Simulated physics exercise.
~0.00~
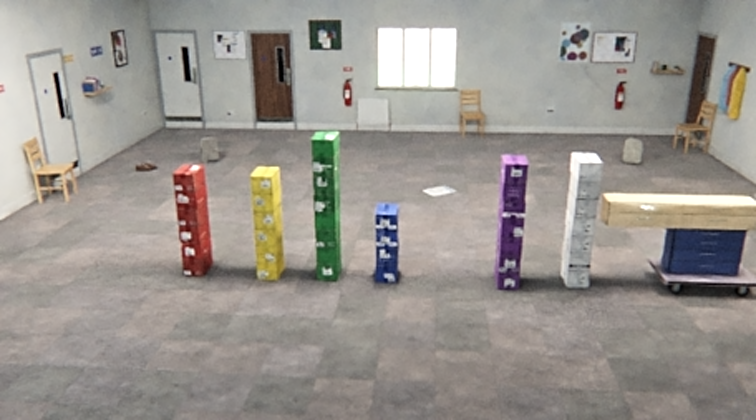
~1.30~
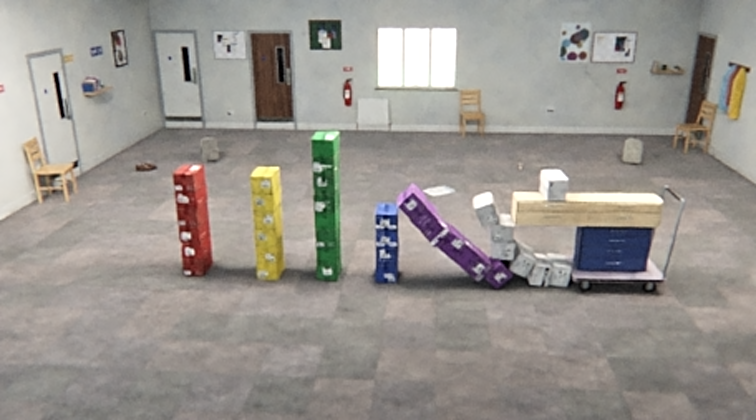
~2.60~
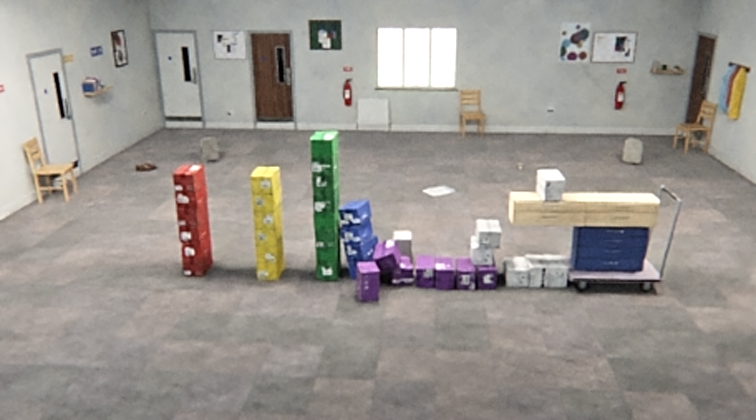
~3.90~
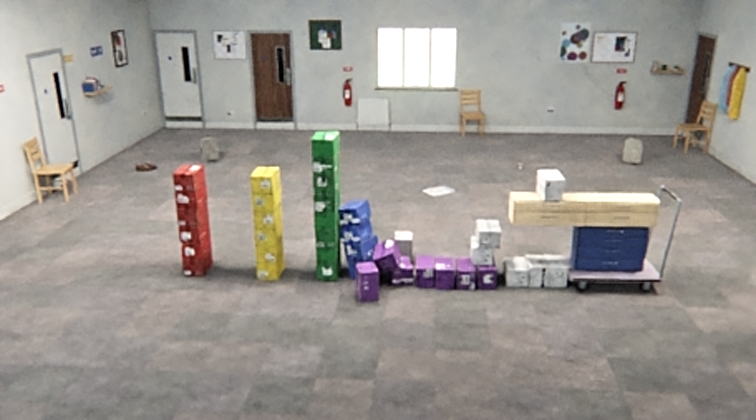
Trolley carrying a long beam rolling left, toppling the white and purple stacks; blue leans on green, which stays standing with yellow and red.
